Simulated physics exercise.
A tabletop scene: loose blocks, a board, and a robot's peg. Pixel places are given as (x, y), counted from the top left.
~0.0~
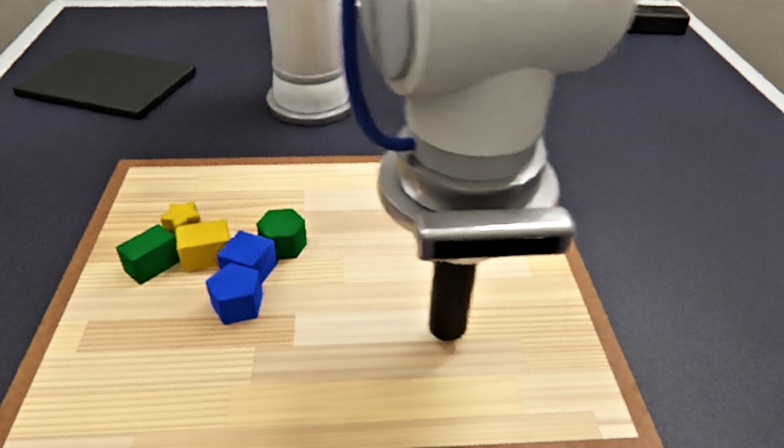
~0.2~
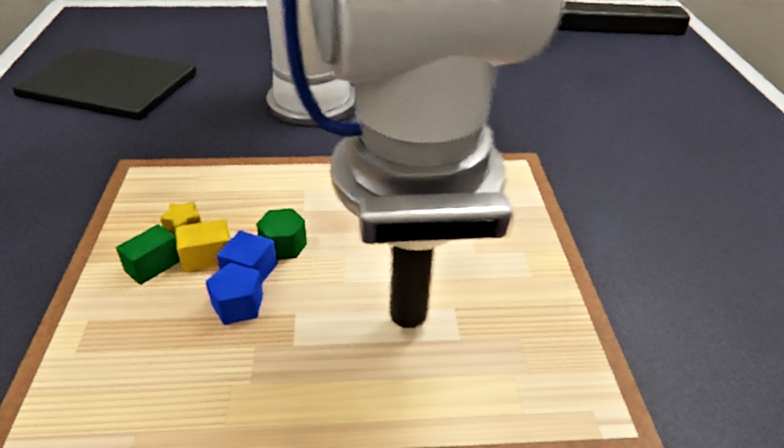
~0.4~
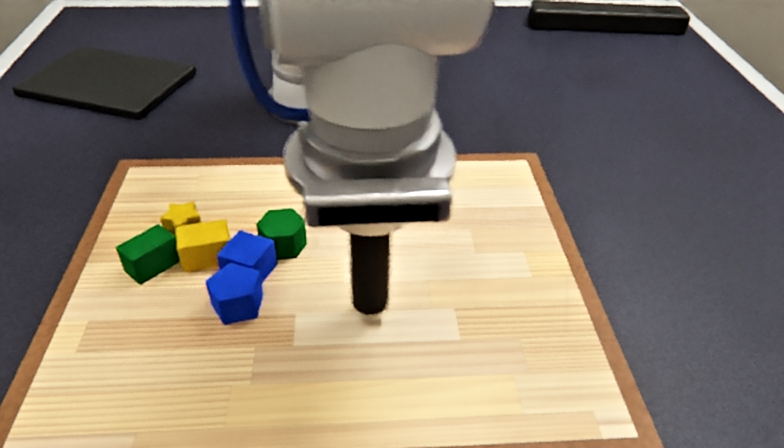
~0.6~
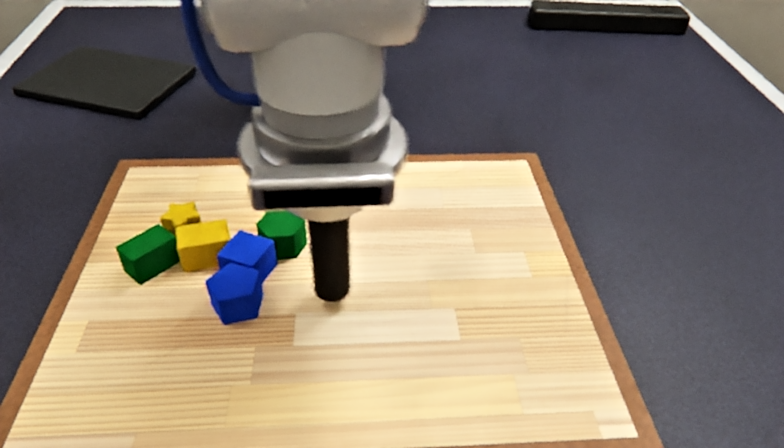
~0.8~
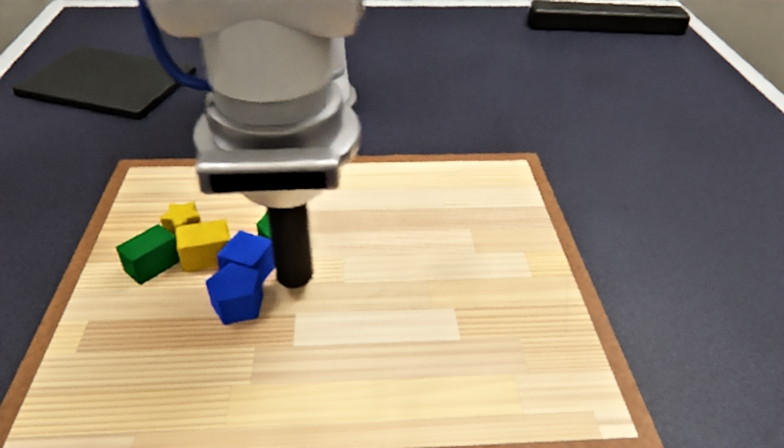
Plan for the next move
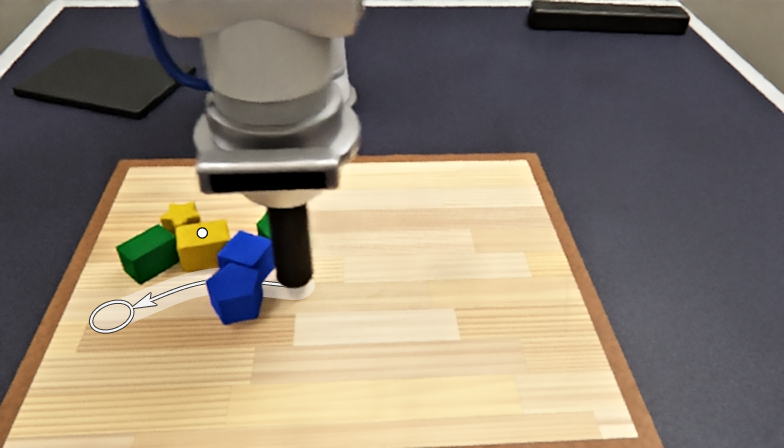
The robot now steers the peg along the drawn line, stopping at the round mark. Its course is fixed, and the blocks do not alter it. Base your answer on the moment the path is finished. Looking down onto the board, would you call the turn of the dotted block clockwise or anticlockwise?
If we look at it from overhead, the dotted block pivots counter-clockwise.
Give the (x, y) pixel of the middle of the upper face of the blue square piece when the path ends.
Near (216, 230).
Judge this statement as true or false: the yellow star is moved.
True.
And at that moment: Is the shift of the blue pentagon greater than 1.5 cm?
Yes - that is the case.
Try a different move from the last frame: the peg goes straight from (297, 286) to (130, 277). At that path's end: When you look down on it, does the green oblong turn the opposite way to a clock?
Short answer: No.
The line goes from (297, 286) over (237, 280) and (175, 290) to (112, 316); the dot is on the yellow oblong.
The first path, step by step. One third of the way, peg at (234, 269); green oblong at (142, 242); yellow star at (168, 203); yellow oblong at (188, 218), turned 25° anticlockwise; blue pentagon at (207, 288), turned 45° anticlockwise; blue square piece at (221, 232), turned 40° clockwise.
Two thirds of the way, peg at (172, 280); green oblong at (142, 242); yellow star at (163, 200); yellow oblong at (185, 213), turned 30° anticlockwise; blue pentagon at (200, 292), turned 70° anticlockwise; blue square piece at (216, 230), turned 55° clockwise.
At the end, peg at (107, 305); green oblong at (142, 242); yellow star at (163, 200); yellow oblong at (185, 213), turned 30° anticlockwise; blue pentagon at (200, 292), turned 70° anticlockwise; blue square piece at (216, 230), turned 55° clockwise.
